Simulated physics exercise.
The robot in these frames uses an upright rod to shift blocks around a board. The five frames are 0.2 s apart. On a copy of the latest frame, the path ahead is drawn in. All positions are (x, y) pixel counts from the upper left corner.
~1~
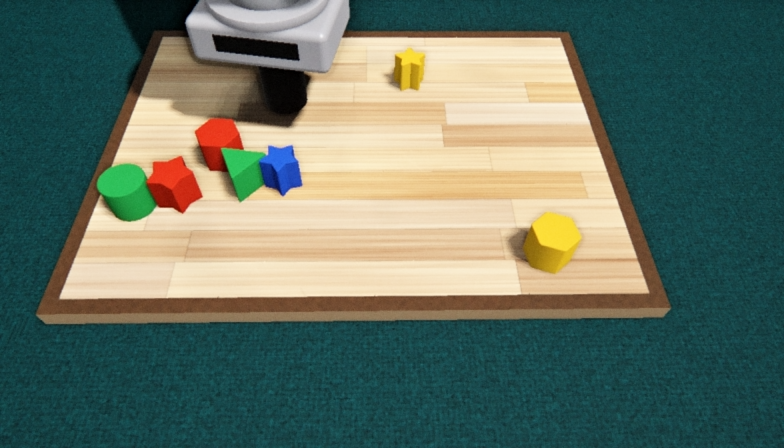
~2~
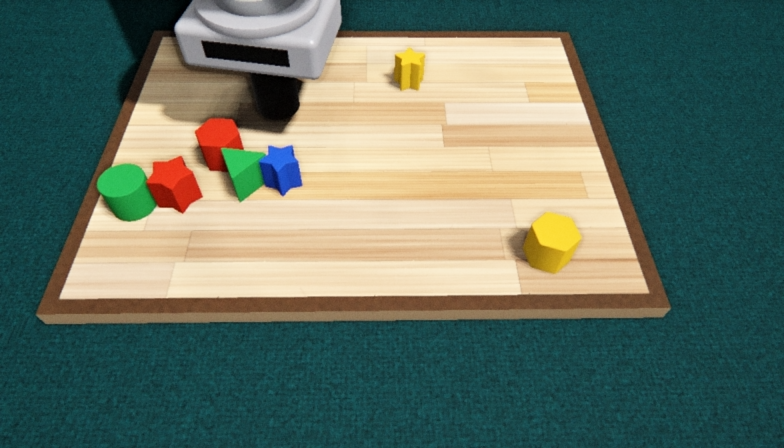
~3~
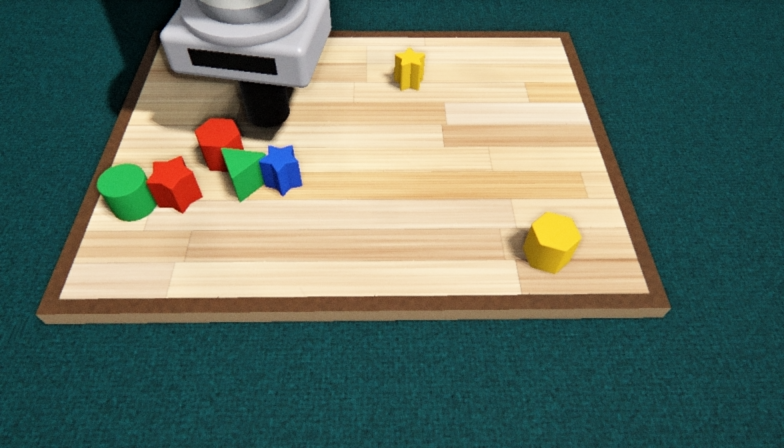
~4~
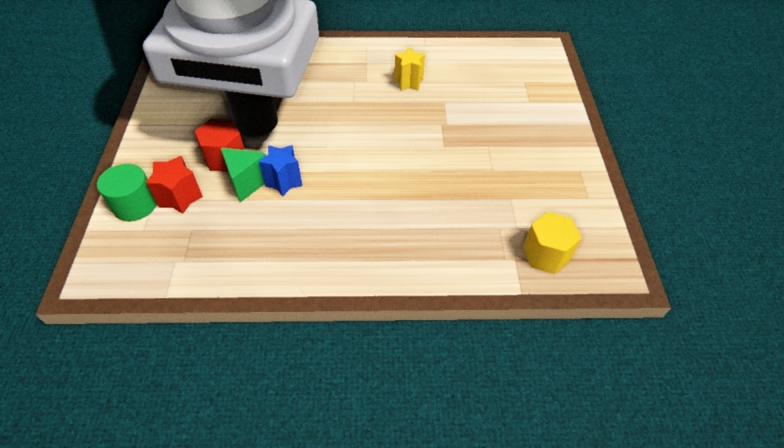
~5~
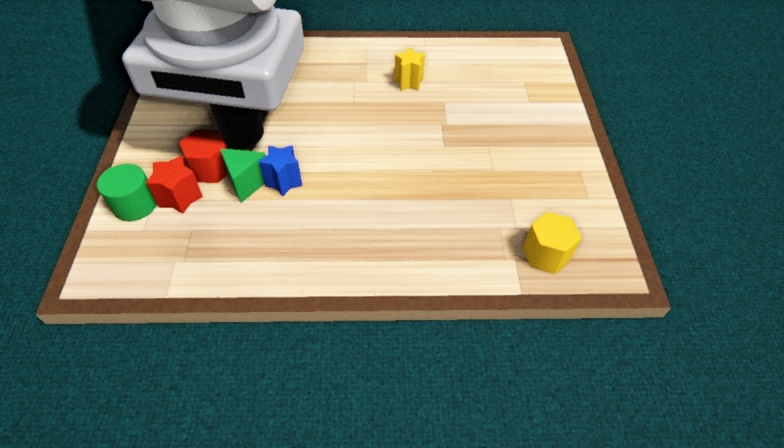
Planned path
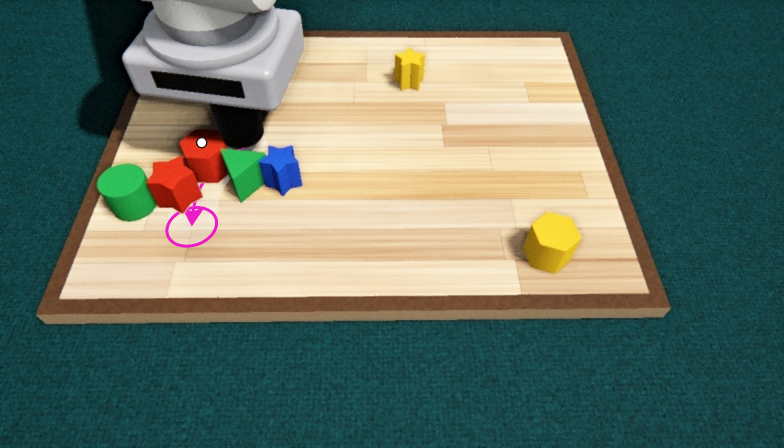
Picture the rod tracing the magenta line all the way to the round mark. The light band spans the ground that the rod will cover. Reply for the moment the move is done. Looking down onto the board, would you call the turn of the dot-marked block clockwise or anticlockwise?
Seen from above, its turn is counter-clockwise.
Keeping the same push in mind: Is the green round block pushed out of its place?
Going by the path, yes.
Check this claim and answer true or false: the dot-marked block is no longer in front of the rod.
That statement is not accurate.
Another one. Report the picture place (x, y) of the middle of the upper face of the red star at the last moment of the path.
The answer is (98, 239).
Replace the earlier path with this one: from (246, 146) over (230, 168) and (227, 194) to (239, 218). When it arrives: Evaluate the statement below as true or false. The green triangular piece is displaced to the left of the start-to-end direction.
That claim is true.
The drawn path runs from (246, 146) by way of (216, 167) and (197, 194) to (192, 226); the dot is on the red six-sided block.
On the path given first. One third of the way, rod at (212, 155); green round block at (103, 189); red star at (143, 198); red six-sided block at (176, 169), turned 25° anticlockwise; green triangular piece at (237, 161), turned 20° anticlockwise.
Two thirds of the way, rod at (192, 183); green round block at (102, 190); red star at (117, 224), turned 65° clockwise; red six-sided block at (159, 203), turned 45° anticlockwise; green triangular piece at (231, 167), turned 70° anticlockwise.
At the end, rod at (187, 215); green round block at (102, 190); red star at (98, 239), turned 110° clockwise; red six-sided block at (144, 235), turned 20° anticlockwise; green triangular piece at (230, 168), turned 80° anticlockwise.
